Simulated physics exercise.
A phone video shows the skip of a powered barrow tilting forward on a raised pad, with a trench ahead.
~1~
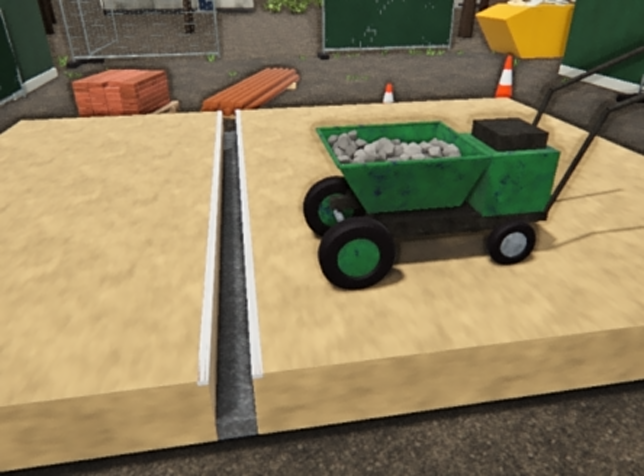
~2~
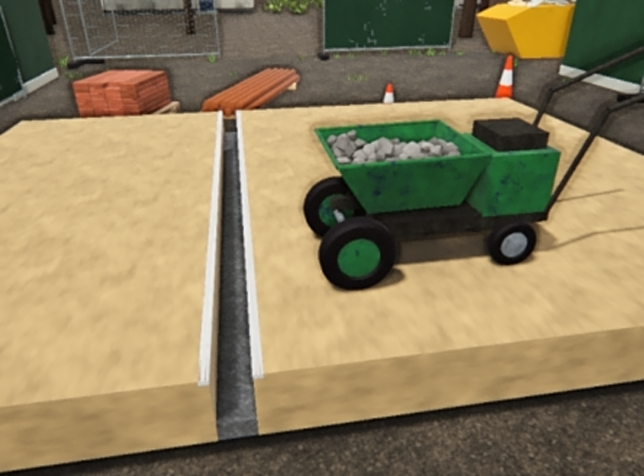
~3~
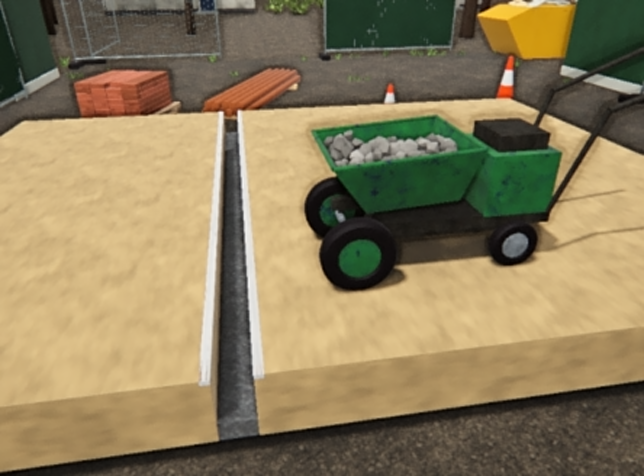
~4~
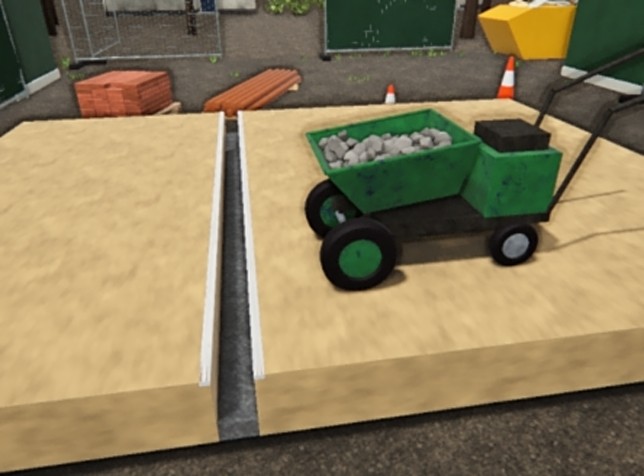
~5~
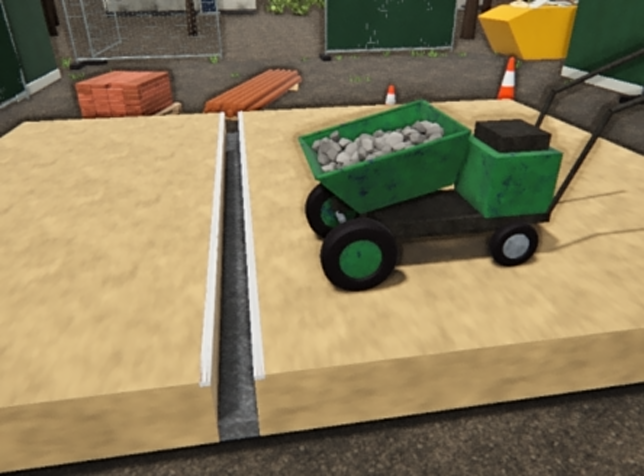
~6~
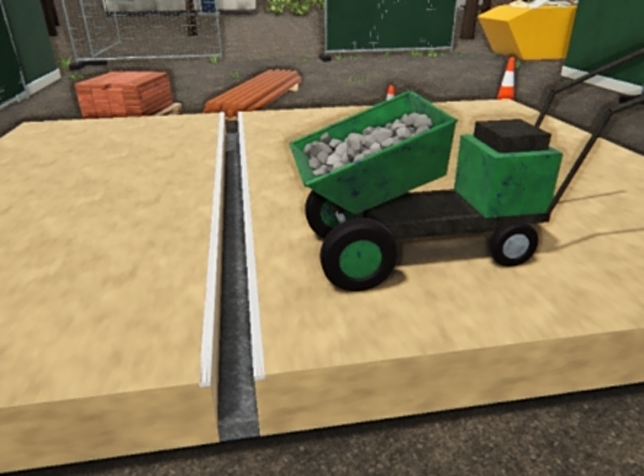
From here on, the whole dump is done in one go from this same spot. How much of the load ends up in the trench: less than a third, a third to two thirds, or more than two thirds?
More than two thirds.
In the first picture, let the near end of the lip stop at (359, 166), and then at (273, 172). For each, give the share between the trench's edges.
Roughly 70 per cent first, then roughly 10 per cent.
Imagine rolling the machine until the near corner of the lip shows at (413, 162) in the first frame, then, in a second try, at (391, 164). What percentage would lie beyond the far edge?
First place: Around 0 per cent. Second place: Around 0 per cent.
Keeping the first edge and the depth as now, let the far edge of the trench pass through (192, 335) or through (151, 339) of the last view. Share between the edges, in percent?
In order, some 100 and some 100 percent.
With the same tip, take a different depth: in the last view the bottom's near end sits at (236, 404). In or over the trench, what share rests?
Roughly 70 in a hundred.
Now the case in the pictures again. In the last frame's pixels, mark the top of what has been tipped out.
Close to (241, 259).
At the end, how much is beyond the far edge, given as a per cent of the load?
I'd estimate about 15 per cent of the load.
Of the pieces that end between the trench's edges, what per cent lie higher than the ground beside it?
Near 15 %.
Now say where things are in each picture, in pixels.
In the first frame, lip of the skip at (340, 167), level; top of the load at (398, 153), broken stones; first edge of the trench at (254, 326); far edge at (206, 332), the trench under half as wide as the skip, and about as deep as wide.
In the second frame, lip of the skip at (338, 168), tipped barely; top of the load at (397, 153).
In the third frame, lip of the skip at (334, 170), tipped barely; top of the load at (408, 148).
In the fourth frame, lip of the skip at (327, 173), tipped a little; top of the load at (408, 145).
In the fifth frame, lip of the skip at (317, 178), tipped a little; top of the load at (415, 150).
In the sixth frame, lip of the skip at (306, 185), tipped clearly; top of the load at (405, 144); first edge of the trench at (256, 328); far edge at (208, 333).
Soon, skip tipped steeply; all in the skip.
A while on, skip tipped right over; most in the skip; a stray few short of the trench; a small part in or heaped over the trench; a stray few beyond it; a stray few falling.
Towards the end, skip tipped right over; about a quarter in the skip; a small part short of the trench; about two thirds in or heaped over the trench; a small part beyond it.
Finally, skip tipped right over; a stray few short of the trench; most in or heaped over the trench; a small part beyond it.
